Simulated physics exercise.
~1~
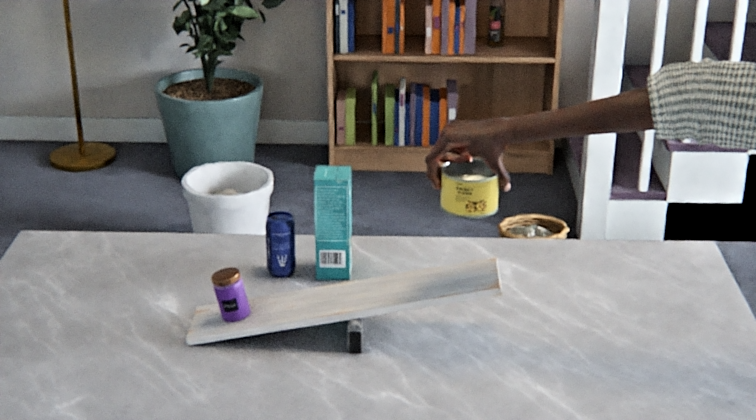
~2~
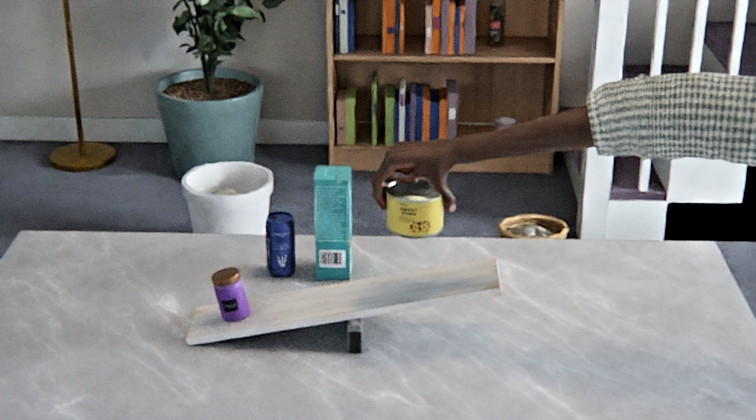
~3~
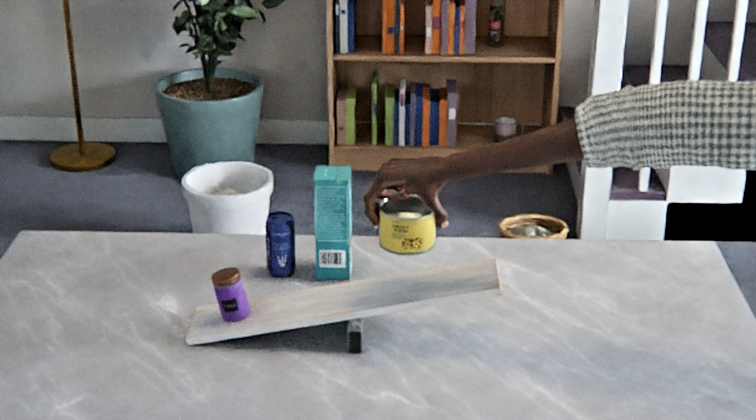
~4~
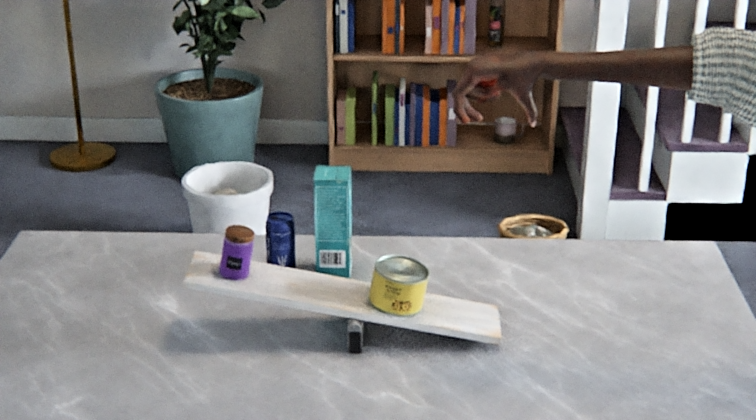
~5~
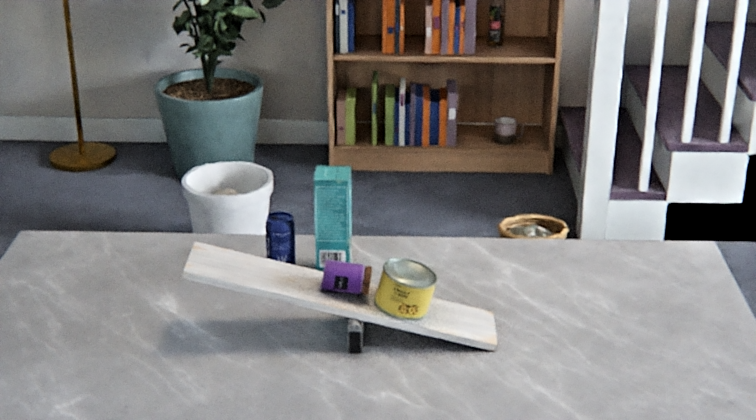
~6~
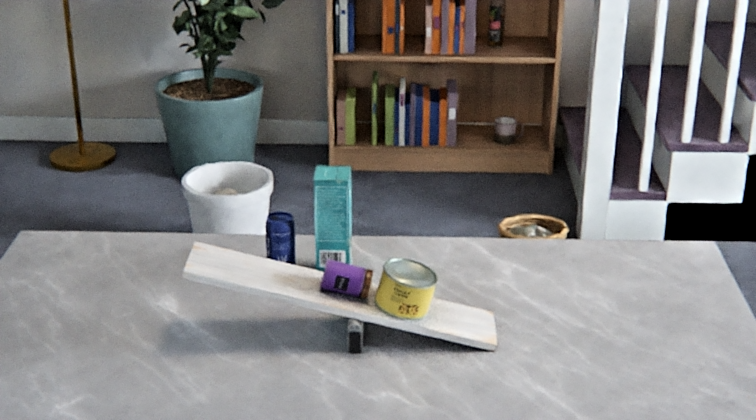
A hand sets a yellow tub on a plank, which tips and topples a purple shaker.
